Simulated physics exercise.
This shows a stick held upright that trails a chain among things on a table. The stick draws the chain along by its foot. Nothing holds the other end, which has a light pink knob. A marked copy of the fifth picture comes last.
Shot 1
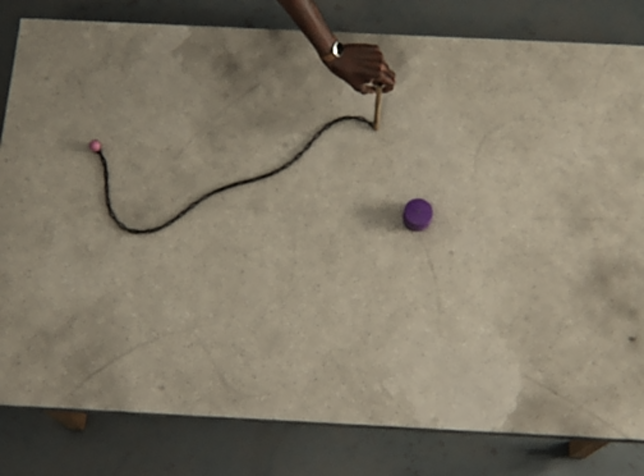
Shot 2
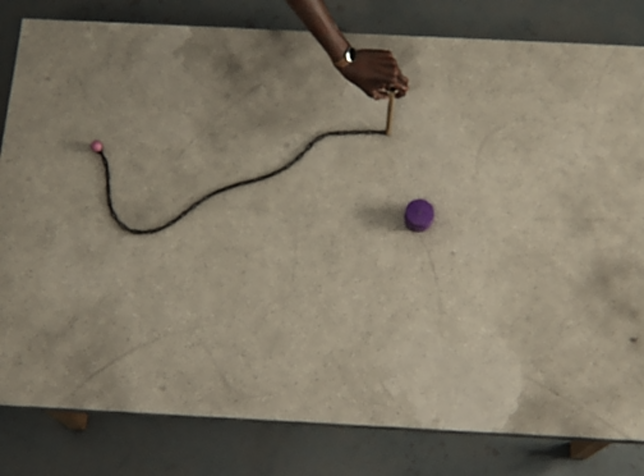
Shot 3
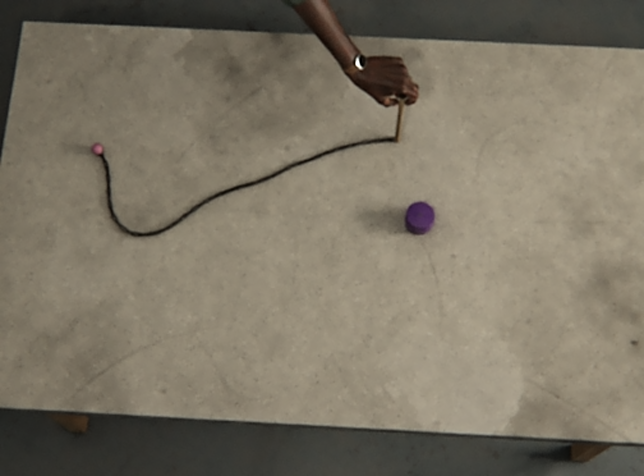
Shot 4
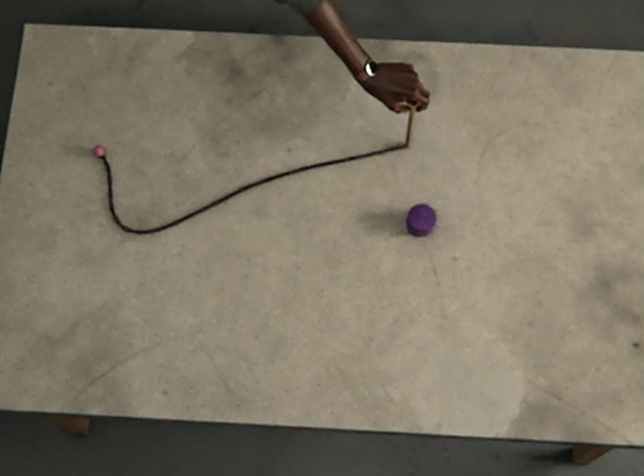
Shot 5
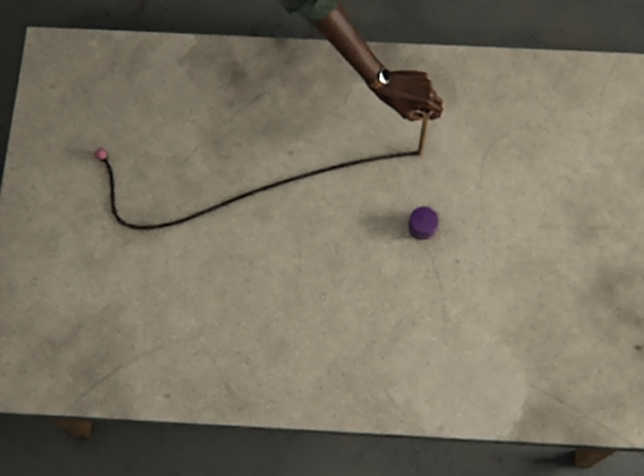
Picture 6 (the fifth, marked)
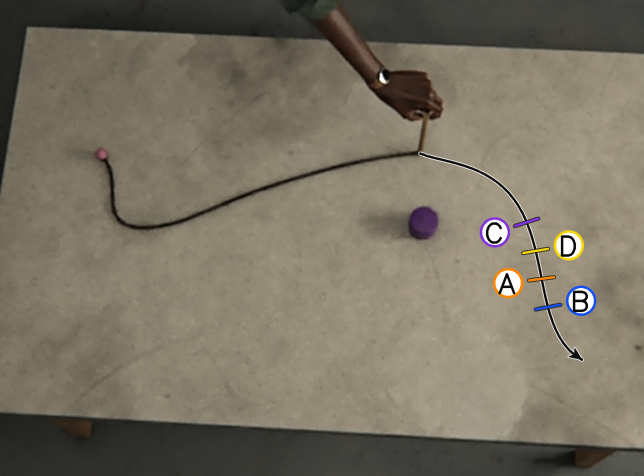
On a grey table, a hand holding an upright stick draws a dark chain a short way right and toward the viewer, straightening its bends, while its pink-knobbed far end barely shifts and a purple pot stands nearby.
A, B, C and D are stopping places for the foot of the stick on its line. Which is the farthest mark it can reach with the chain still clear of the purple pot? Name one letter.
As far as tick D.
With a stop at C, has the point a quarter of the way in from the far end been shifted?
Yes.
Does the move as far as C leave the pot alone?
For that mark, yes.
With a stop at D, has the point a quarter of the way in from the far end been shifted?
Yes.
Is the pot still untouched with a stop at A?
No.
On the copy, A at (542, 279); B at (548, 307); C at (527, 222); D at (536, 251); the route from (420, 154) via (531, 233) to (582, 360).
On D. First, foot of the stick (475, 170), middle of the chain (279, 190), free end (104, 159).
Then, foot of the stick (518, 206), middle of the chain (320, 186), free end (130, 177).
Finally, foot of the stick (536, 251), middle of the chain (345, 191), free end (154, 181); nothing has been touched.
By contrast, A brings the chain against the pot; B brings the chain against the pot; C is safe but short.
